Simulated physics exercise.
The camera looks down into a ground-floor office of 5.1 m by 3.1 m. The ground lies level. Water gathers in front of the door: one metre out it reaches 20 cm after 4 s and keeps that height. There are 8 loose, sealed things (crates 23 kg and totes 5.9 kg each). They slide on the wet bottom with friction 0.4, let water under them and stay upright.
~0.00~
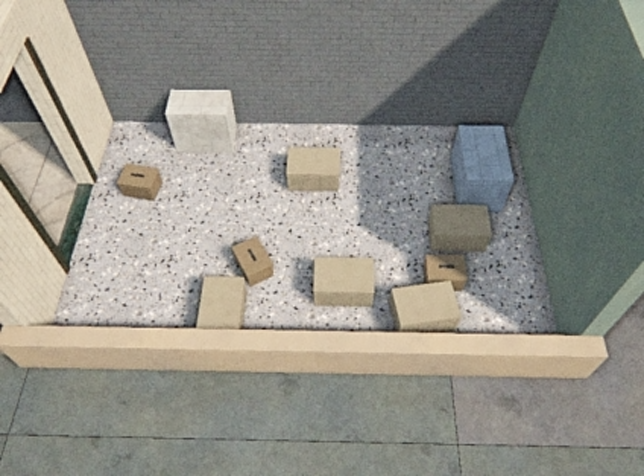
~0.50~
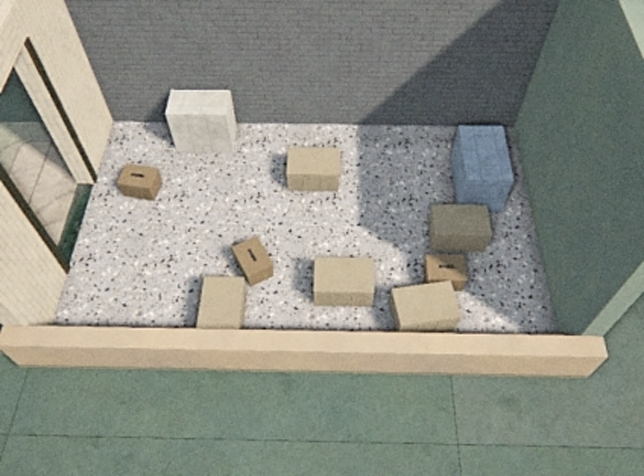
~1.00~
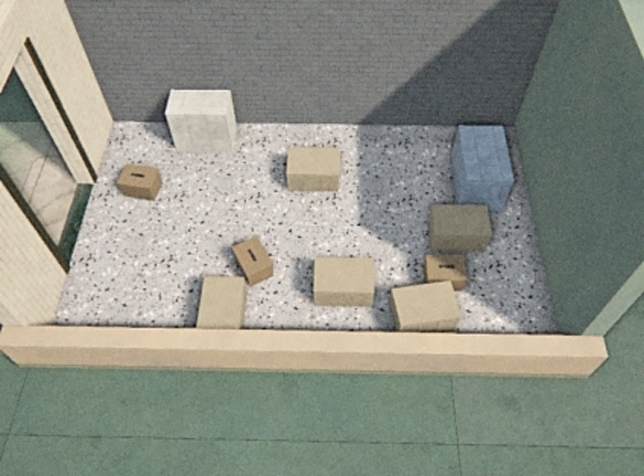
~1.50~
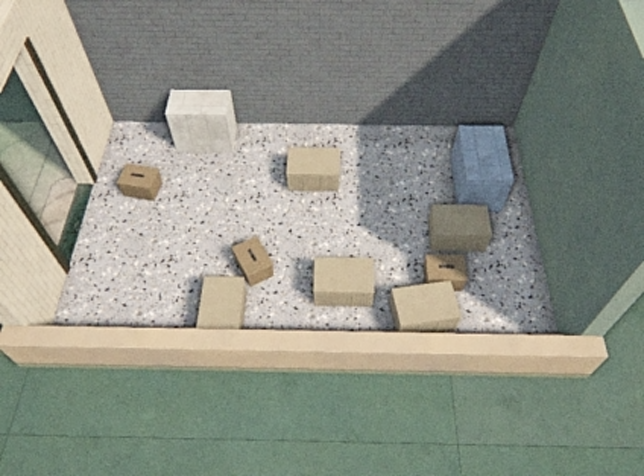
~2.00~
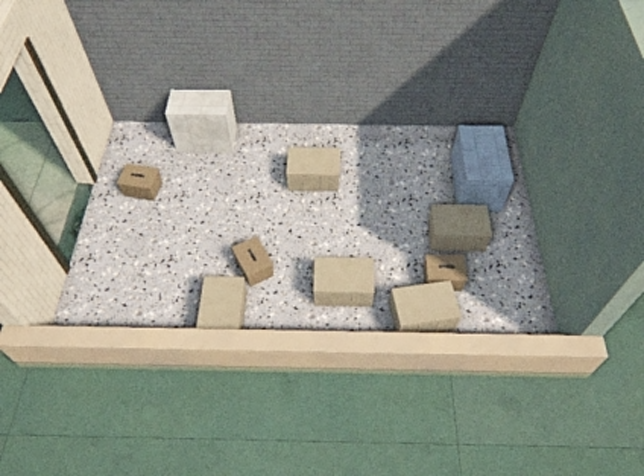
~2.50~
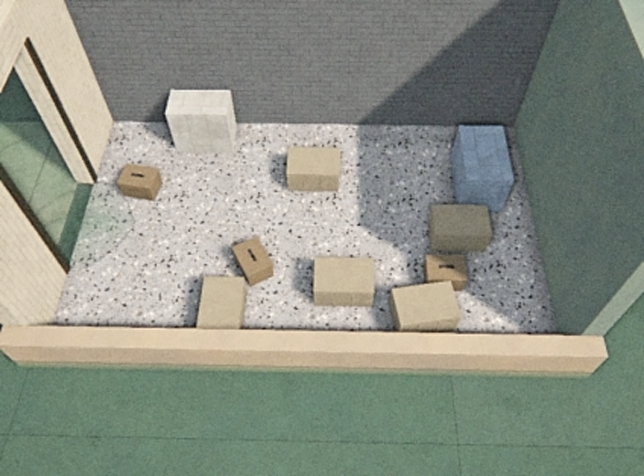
Greenish water spreads across the grey paving outside a walled room seen from above, first along the front, then beyond the doorway on the left. A thin patch finally creeps just inside the door onto the speckled floor, while the scattered boxes and the white and blue blocks stay still.
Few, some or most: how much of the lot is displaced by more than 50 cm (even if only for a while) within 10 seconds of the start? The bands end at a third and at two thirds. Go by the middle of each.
It is from one to two thirds.
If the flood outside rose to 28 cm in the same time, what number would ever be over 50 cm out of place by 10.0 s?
In that case 8 of them.
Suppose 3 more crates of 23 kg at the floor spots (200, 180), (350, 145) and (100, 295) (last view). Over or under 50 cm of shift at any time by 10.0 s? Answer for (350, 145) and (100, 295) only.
In turn: Short of it, short of it.
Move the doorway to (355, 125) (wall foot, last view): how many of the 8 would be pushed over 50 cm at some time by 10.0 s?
Then 6.
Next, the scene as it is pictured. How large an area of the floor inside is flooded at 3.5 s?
Roughly 2.5 m2.
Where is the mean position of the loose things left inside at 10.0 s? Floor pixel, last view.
Near (379, 258).
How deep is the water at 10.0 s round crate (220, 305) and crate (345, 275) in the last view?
Roughly 9 and 8 cm.
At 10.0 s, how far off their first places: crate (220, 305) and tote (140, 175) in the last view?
In turn: 80 cm, 60 cm.
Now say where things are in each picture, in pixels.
The first picture shows a crate at (461, 220) rests on the ground; a tote at (252, 255) rests on the ground; 0.0 m2 under water; 0 of 8 have shifted.
The second picture shows a crate at (461, 220), on the bottom; a tote at (252, 255) rests on the ground; 0.0 m2 under water; 0 of 8 have shifted.
The third picture shows a crate at (461, 220), on the bottom; a tote at (252, 255), on the bottom; 0.0 m2 under water; 0 of 8 have shifted.
The fourth picture shows a crate at (461, 220), on the bottom; a tote at (252, 255) rests on the ground; water covers 0.0 m2; 0 of 8 have shifted.
The fifth picture shows a crate at (461, 220) rests on the ground; a tote at (252, 255) rests on the ground; water covers 0.0 m2; 0 of 8 have shifted.
The sixth picture shows a crate at (461, 220) rests on the ground; a tote at (252, 255) rests on the ground; 0.5 m2 under water; 0 of 8 have shifted.
After 3.5 s 0 of 8 are over 50 cm from their spots; 0 afloat.
After 4.5 s 1 of 8 are over 50 cm from their spots; 0 afloat.
After 7.0 s 2 of 8 are over 50 cm from their spots; 1 afloat.
After 10.0 s 4 of 8 are over 50 cm from their spots, and 4 have been at some point; 4 afloat.
